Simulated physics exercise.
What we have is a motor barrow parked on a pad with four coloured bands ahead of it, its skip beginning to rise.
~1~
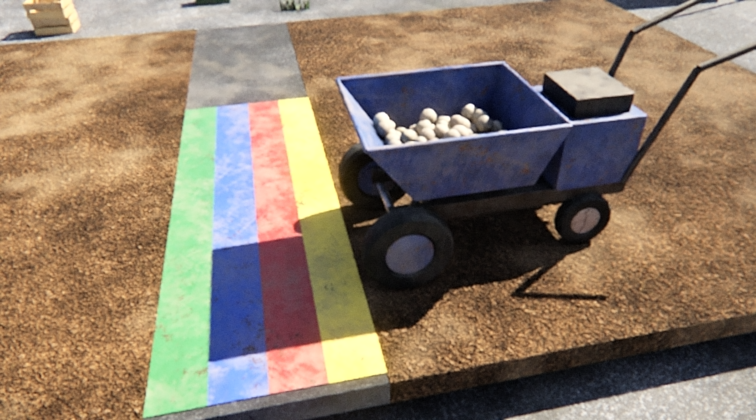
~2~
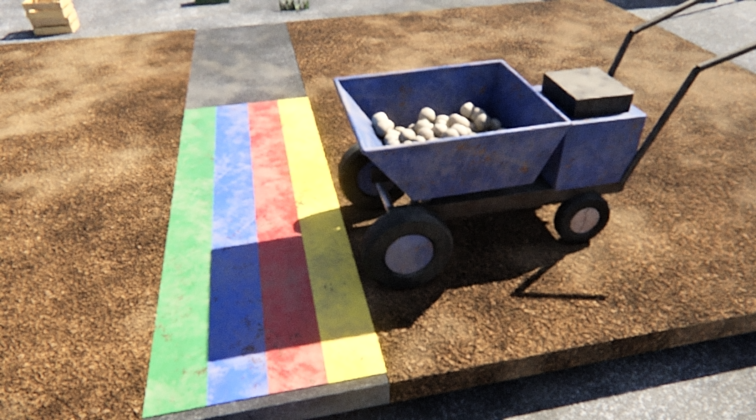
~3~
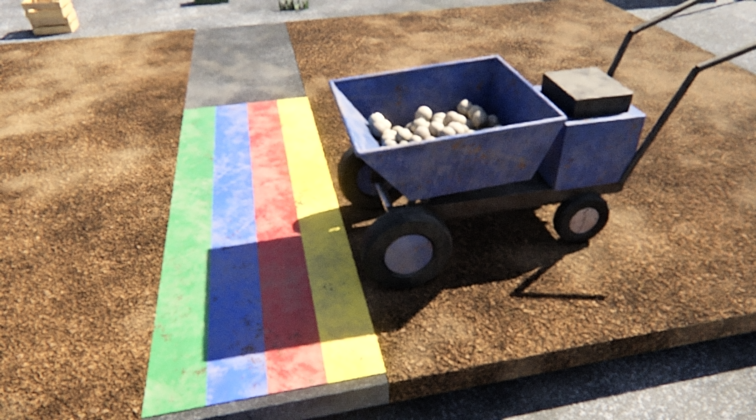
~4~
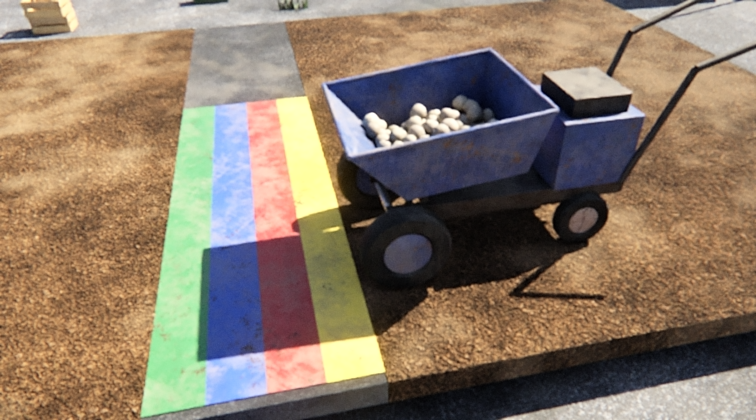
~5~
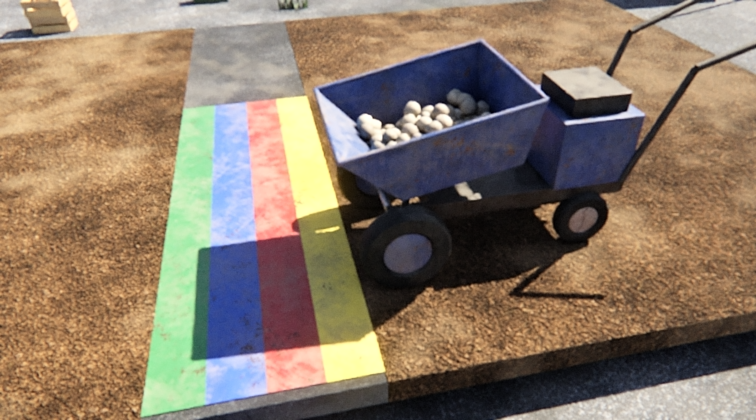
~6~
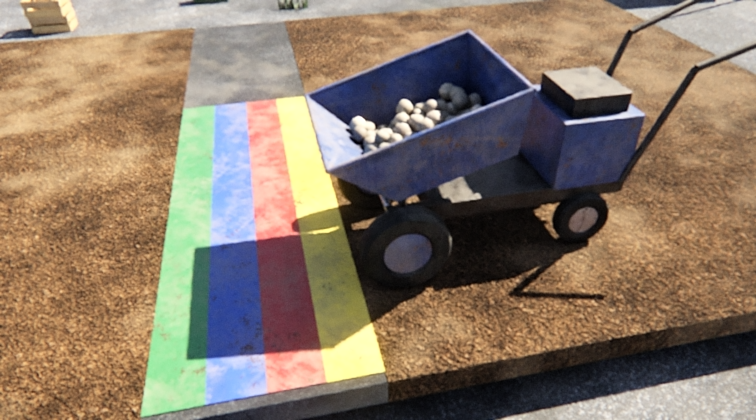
Beside four coloured strips, a blue barrow's skip of pale pebbles tilts steadily toward the left.
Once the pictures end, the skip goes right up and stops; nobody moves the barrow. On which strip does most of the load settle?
Most covered: The blue band.
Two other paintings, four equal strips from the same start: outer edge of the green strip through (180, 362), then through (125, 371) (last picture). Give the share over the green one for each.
About 40 and 20 per cent.
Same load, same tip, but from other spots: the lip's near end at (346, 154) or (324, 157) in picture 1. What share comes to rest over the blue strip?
Near 40 % and 30 %.
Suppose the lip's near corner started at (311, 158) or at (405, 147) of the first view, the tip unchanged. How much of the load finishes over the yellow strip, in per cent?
Near 0 % and 0 %.
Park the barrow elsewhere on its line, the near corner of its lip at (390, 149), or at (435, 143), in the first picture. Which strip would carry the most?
First the blue one, then the strip in red.
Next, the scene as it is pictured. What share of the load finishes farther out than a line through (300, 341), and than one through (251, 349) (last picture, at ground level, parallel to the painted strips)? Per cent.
Near 100 % and 80 %.
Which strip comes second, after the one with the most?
Second comes the green one.
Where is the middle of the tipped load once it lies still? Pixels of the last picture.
Roughly at (216, 261).
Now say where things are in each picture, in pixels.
The first frame shows lip of the skip near (367, 151), level; top of the load near (452, 138), river pebbles; yellow strip near (347, 328); red strip near (293, 337); blue strip near (237, 347); green strip near (180, 357).
The second frame shows lip of the skip near (365, 152), level; top of the load near (439, 132).
The third frame shows lip of the skip near (359, 154), tipped barely; top of the load near (454, 131).
The fourth frame shows lip of the skip near (350, 158), tipped a little; top of the load near (479, 133).
The fifth frame shows lip of the skip near (339, 164), tipped a little; top of the load near (472, 127).
The sixth frame shows lip of the skip near (328, 172), tipped clearly; top of the load near (464, 121); yellow strip near (345, 327); red strip near (291, 337); blue strip near (235, 346); green strip near (178, 356).
Shortly afterwards, skip tipped steeply; the whole lot in the skip.
Next, skip tipped right over; all but a few in the skip; a little over the red strip; only a few over the blue strip.
Some moments later, skip tipped right over; a little in the skip; a little over the red strip; near half over the blue strip; near a quarter over the green strip; a little off the paint.
In the end, skip tipped right over; none at all over the yellow strip; a little over the red strip; near a third over the blue strip; near a quarter over the green strip; a little off the paint.
